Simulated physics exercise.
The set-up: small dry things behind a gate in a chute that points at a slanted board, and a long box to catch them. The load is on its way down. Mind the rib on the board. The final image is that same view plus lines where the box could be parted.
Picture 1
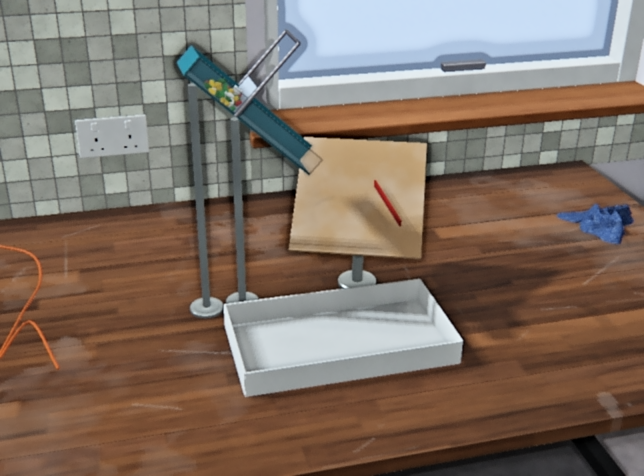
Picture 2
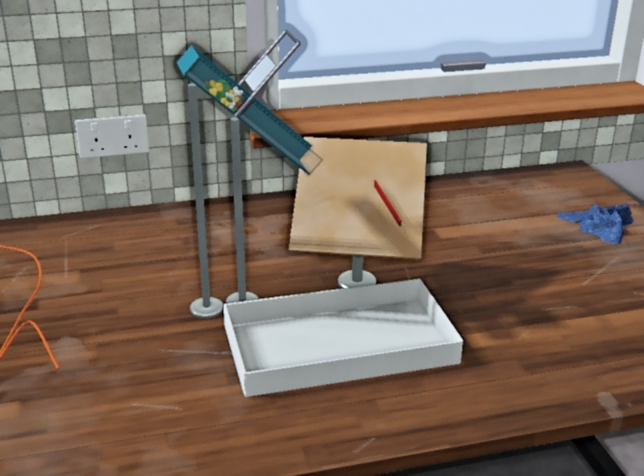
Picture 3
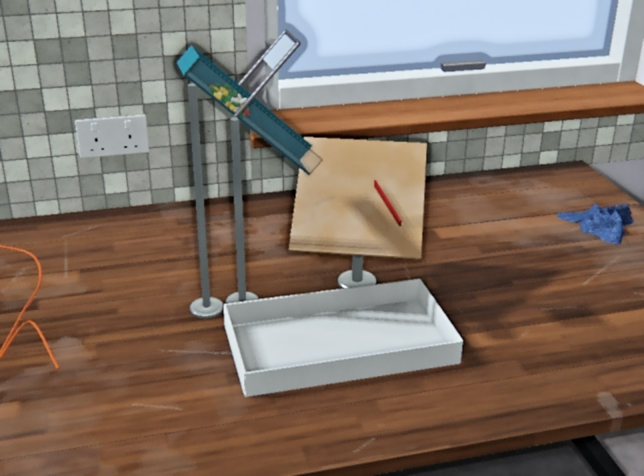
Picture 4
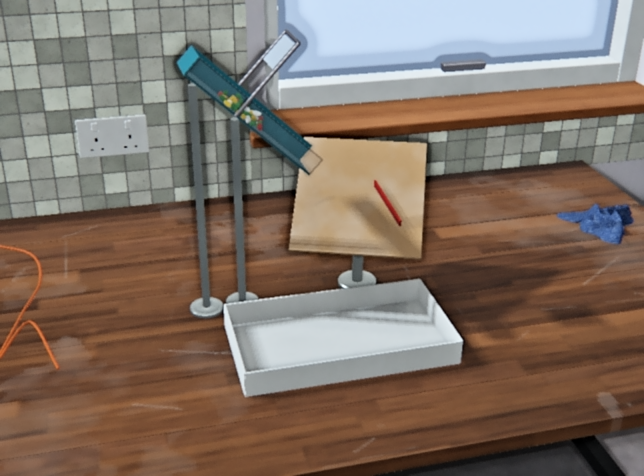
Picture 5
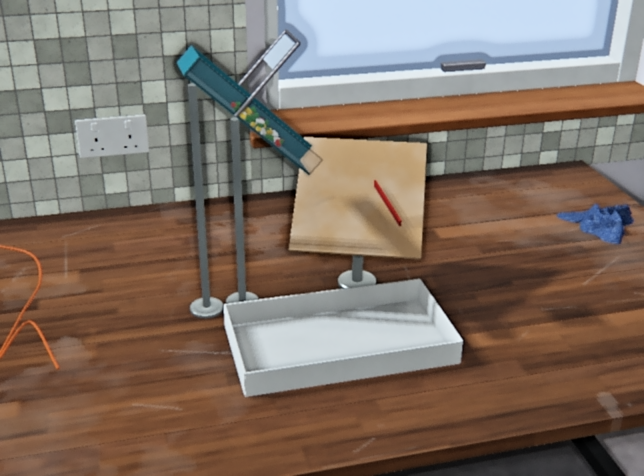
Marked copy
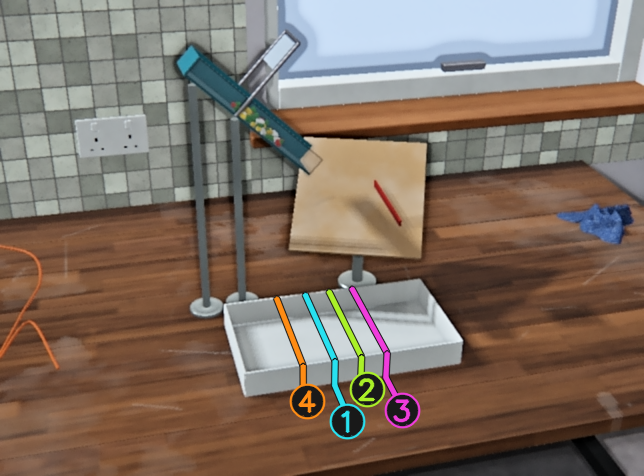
To begin with, small colourful pieces sit behind a gate in a teal chute sloping down to the right, towards a tilted board with a red rib above an empty white box. The gate slides up and open, then the pieces slip partway down the chute, while the board and box stay still.
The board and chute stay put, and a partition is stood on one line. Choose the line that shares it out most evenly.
Best: 3.
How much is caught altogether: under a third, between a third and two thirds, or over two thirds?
It is over two thirds.
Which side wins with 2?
More lands on the right.
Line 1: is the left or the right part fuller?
The right side.
On the marked copy, line 1 crosses the front rim at (334, 360); line 2 crosses the front rim at (361, 356); line 3 crosses the front rim at (386, 352); line 4 crosses the front rim at (302, 365).
For line 1, of what is caught, only a few on the left of the divider, all but a few on the right.
For line 2, of what is caught, a small share on the left of the divider, all but a few on the right.
For line 3, of what is caught, close to a third on the left of the divider, close to two thirds on the right.
For line 4, of what is caught, none at all on the left of the divider, the whole lot on the right.
